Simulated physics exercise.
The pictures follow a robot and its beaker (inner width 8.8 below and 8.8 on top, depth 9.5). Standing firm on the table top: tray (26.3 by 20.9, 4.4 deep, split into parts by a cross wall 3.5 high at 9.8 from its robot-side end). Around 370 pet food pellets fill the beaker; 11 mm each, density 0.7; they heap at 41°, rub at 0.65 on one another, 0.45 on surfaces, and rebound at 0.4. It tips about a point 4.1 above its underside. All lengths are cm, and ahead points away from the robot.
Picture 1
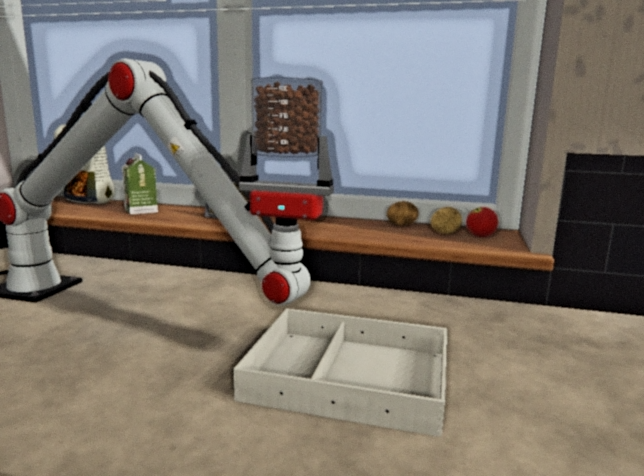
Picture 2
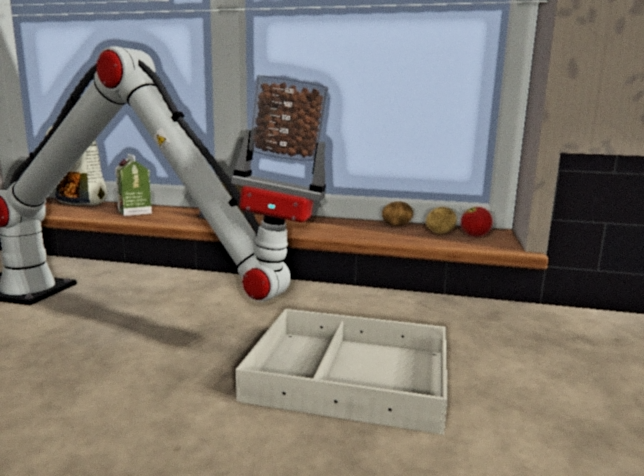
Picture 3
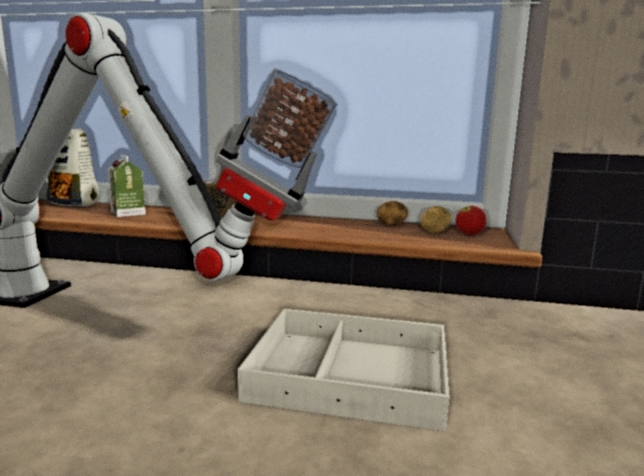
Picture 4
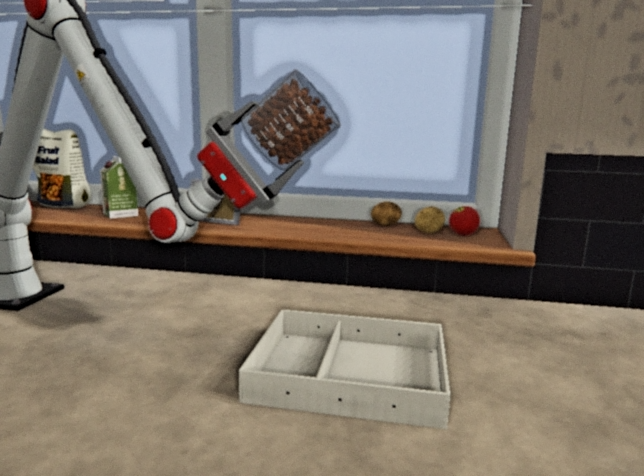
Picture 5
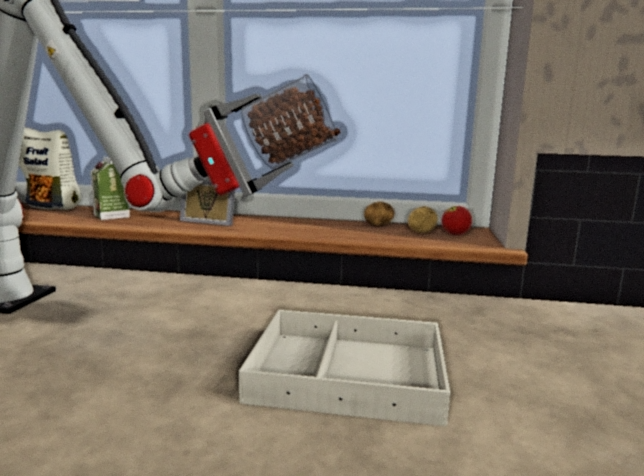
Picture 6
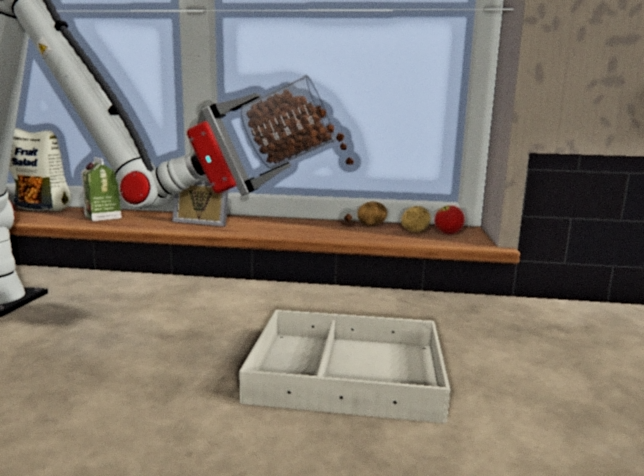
A robot arm lifted a clear container of brown pellets above a divided white tray and steadily tilted it to the right, until a few pellets slipped over its rim and dropped.
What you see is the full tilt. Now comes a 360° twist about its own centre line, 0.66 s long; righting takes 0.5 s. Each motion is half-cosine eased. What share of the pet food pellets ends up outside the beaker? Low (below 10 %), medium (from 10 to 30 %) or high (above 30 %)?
A low share, below 10 %, ends outside the beaker.
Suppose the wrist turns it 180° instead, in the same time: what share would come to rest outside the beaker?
In that case some 5 per cent.
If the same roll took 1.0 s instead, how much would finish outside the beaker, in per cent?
Then about 10 per cent.
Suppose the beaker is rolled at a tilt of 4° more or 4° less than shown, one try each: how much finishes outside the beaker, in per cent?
About 10 and 5 per cent.
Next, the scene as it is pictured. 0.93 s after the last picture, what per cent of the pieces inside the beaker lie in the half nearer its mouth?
About 45 per cent.
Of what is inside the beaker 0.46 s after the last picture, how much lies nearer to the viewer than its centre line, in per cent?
About 50 per cent.
Then, 0.46 s later, tipped 65°, highest piece 41 above the table; 361 in the beaker, 10 in the far-side part.
Then, 0.93 s later, tipped 29°, highest piece 40 above the table; 358 in the beaker, 9 in the far-side part, 1 on the table or floor, 3 in flight or on a rim.
Then, 1.36 s later, upright, highest piece 42 above the table; 358 in the beaker, 12 in the far-side part, 1 on the table or floor.
Then, 2.06 s later, upright, highest piece 42 above the table; 358 in the beaker, 12 in the far-side part, 1 on the table or floor.
At rest, 358 in the beaker, 12 in the far-side part, 1 on the table or floor. That is 4 % outside the beaker.
